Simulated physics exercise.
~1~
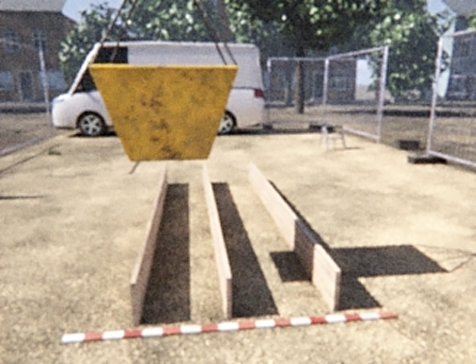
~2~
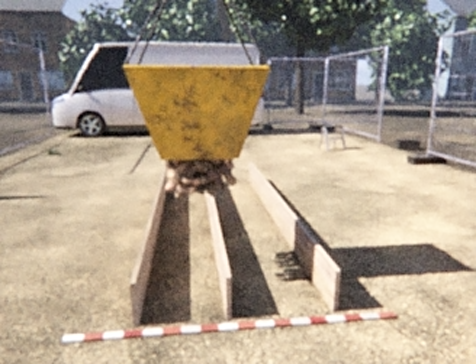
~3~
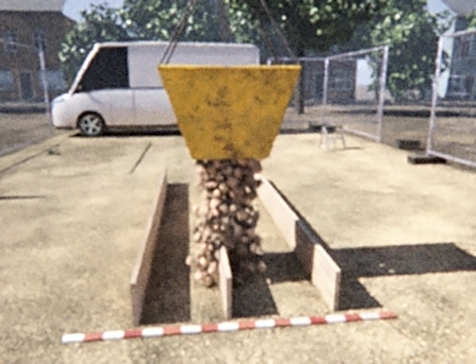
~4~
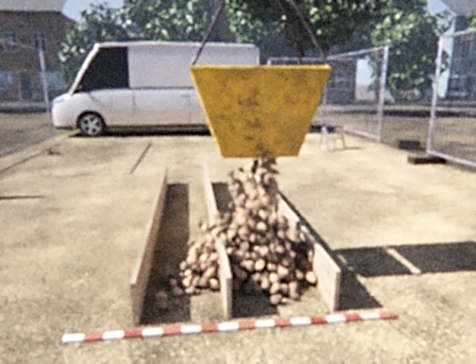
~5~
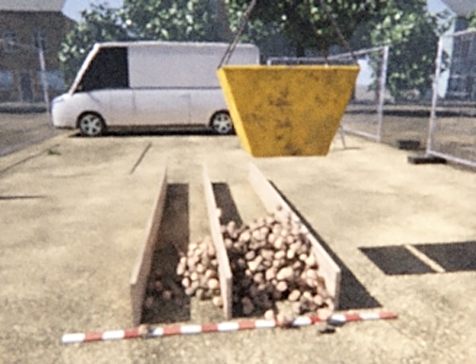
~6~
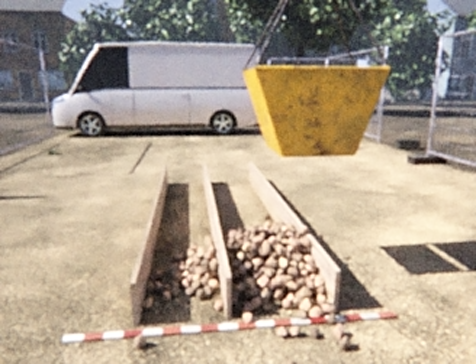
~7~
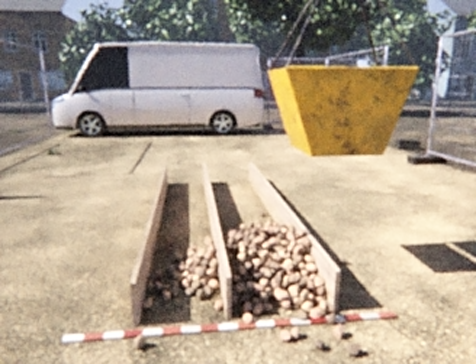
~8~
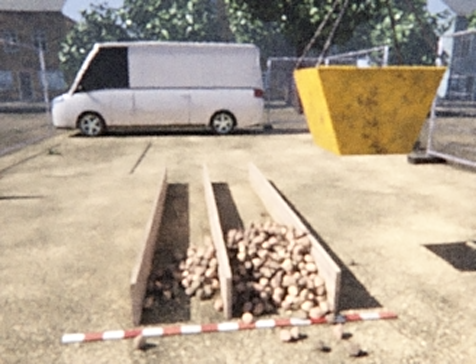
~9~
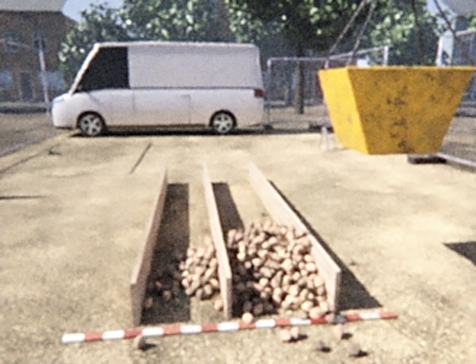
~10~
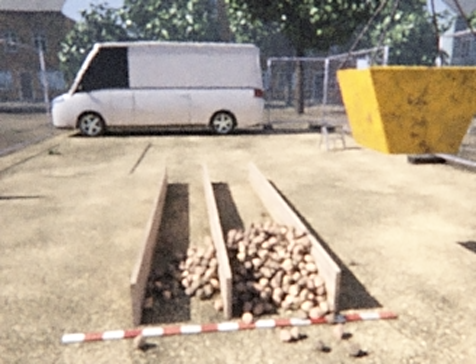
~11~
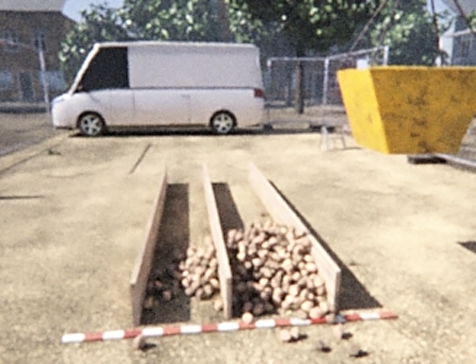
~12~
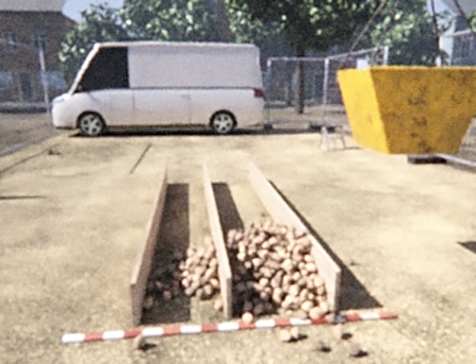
A yellow, scuffed skip hangs from cables above three upright planks on sandy ground, with a striped staff lying across the front and a white van parked behind. It glides to the right, and brownish stones begin to spill from its underside. They pour down in a thick column over the middle plank, then heap up mostly in the right bay as the flow thins out. The emptied skip keeps travelling right until it stops near the edge of view. The stones lie still, a large pile in the right bay, a smaller one in the left, and a few strays near the staff.
